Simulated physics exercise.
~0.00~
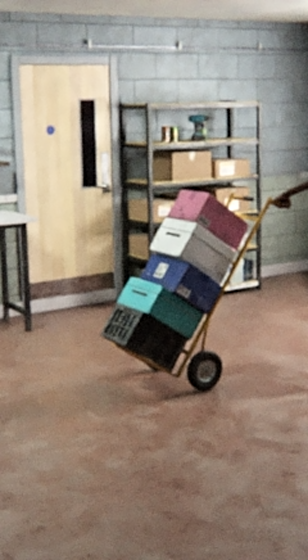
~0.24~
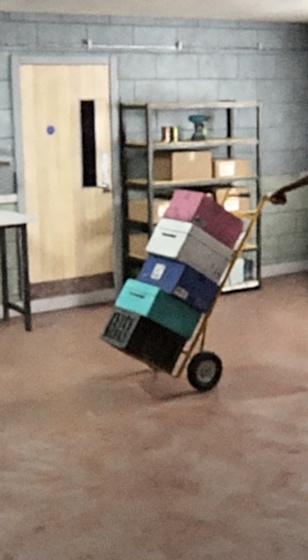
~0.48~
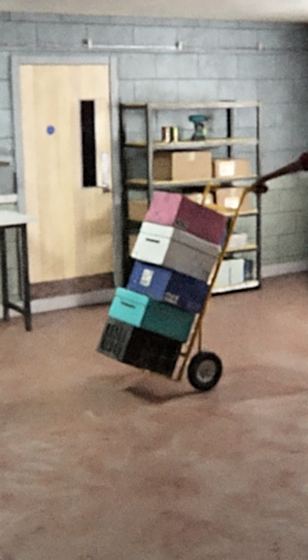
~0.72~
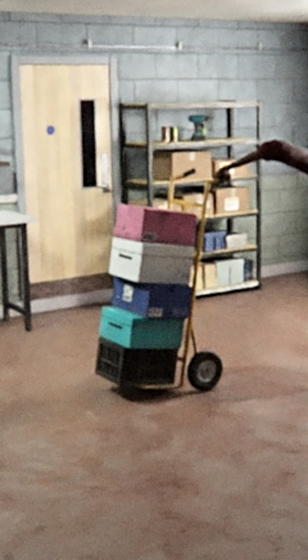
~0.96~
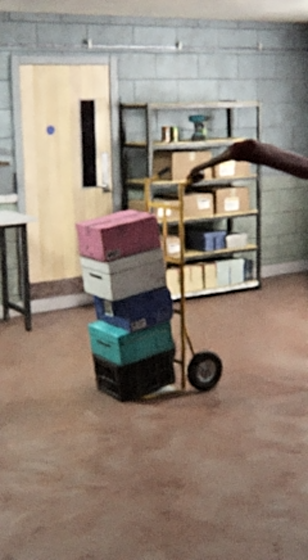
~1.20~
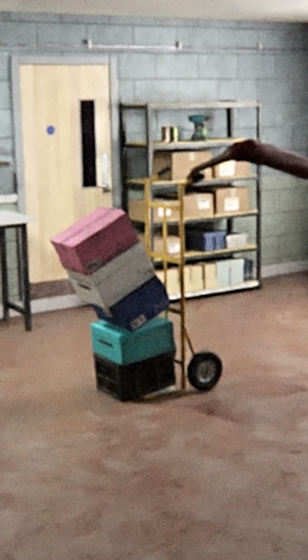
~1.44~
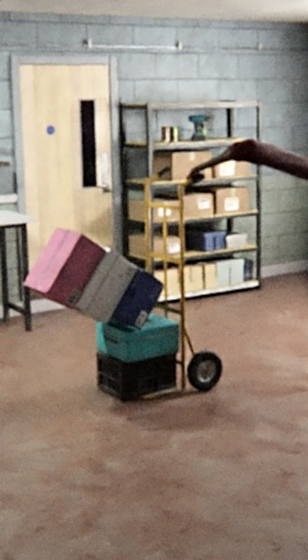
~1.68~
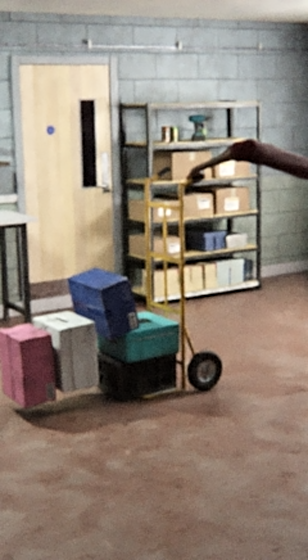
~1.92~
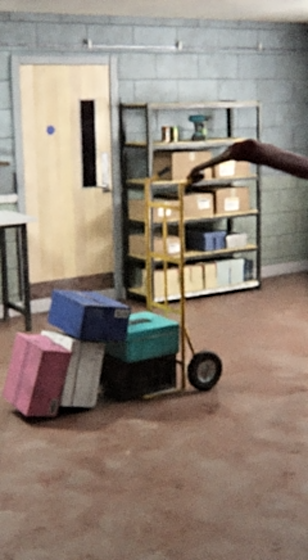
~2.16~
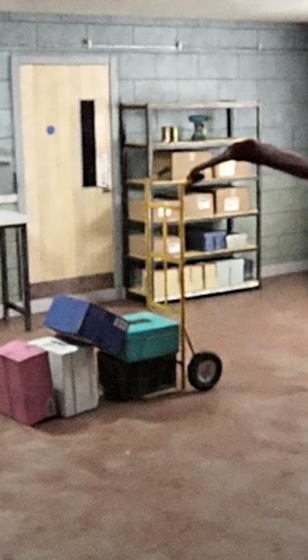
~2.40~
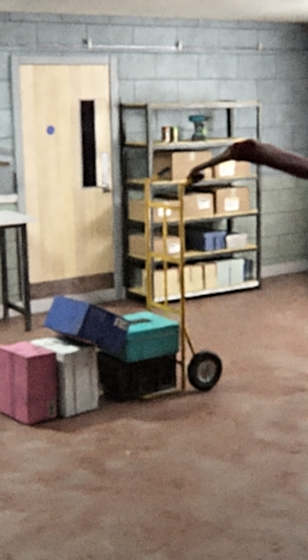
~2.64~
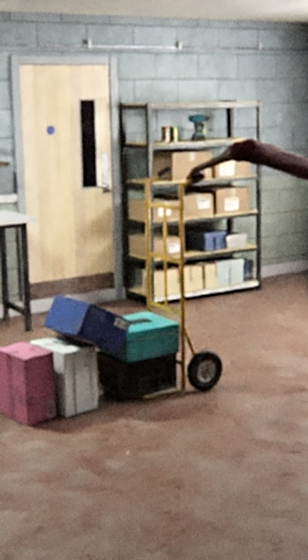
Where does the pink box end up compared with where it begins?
It begins at the top of the stack on the tilted sack truck. It ends on the floor at the far left, beside the white box.
A hand tips a loaded sack truck upright, and the top three boxes topple left.
